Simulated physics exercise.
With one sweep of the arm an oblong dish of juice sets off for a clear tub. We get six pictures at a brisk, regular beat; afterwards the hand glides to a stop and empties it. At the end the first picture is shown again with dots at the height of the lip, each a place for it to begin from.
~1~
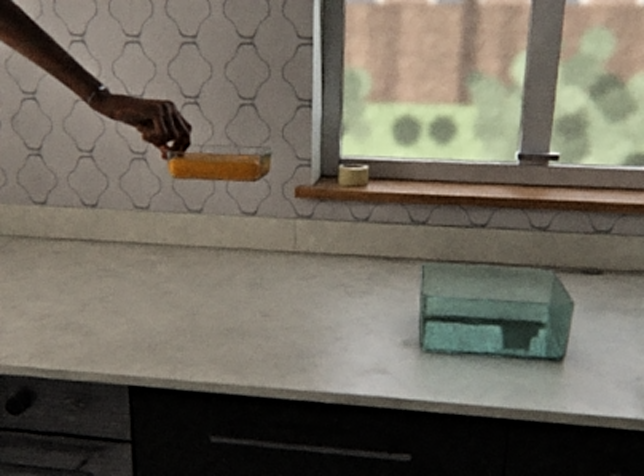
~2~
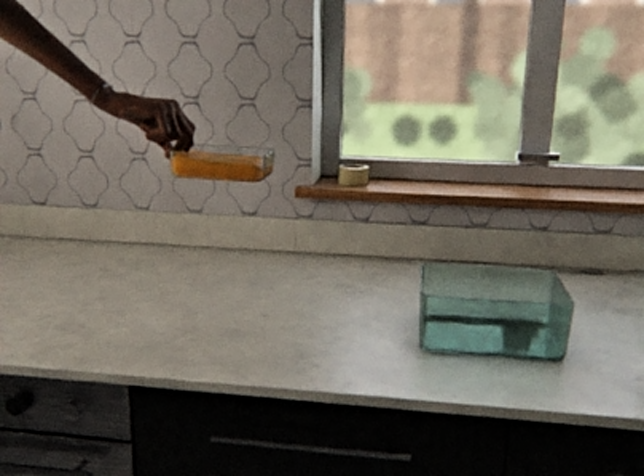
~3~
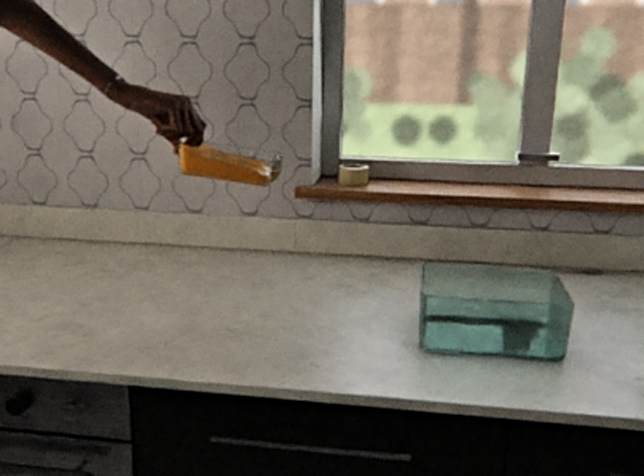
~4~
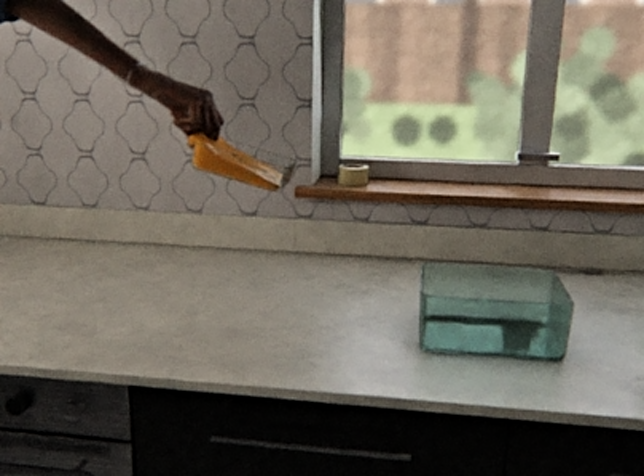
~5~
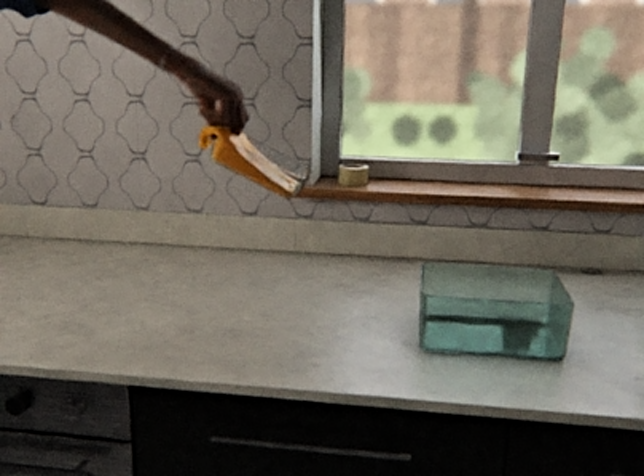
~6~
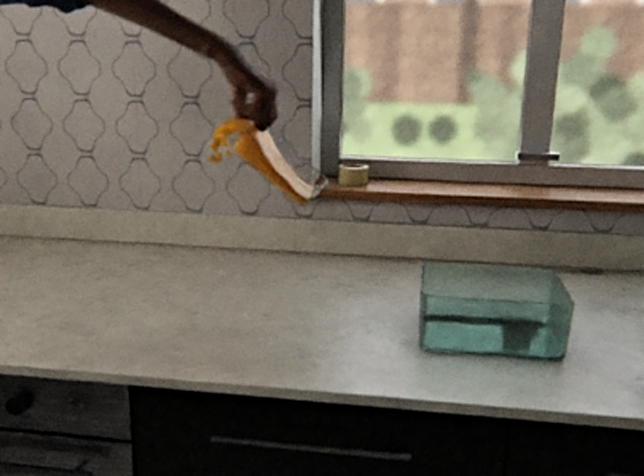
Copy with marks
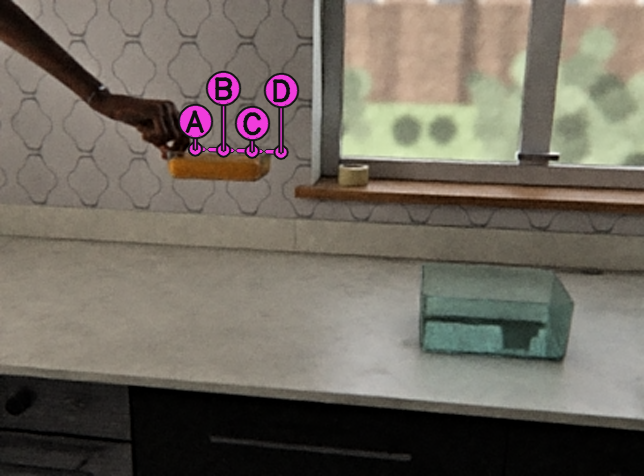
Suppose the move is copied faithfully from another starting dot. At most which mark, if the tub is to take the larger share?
Choose D.
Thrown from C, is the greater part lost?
Yes.
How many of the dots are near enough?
One of the four.
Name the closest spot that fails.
Here it is spot C.
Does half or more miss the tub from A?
Yes.
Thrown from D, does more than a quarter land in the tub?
Yes.
On the marked copy, A at (195, 149); B at (223, 150); C at (252, 151); D at (281, 152).
With A, about 4 % lands in the tub, 93 % falls short and 3 % goes beside or beyond.
With B, about 16 % lands in the tub, 79 % falls short and 5 % goes beside or beyond.
With C, about 32 % lands in the tub, 61 % falls short and 7 % goes beside or beyond.
With D, about 63 % lands in the tub, 28 % falls short and 9 % goes beside or beyond.
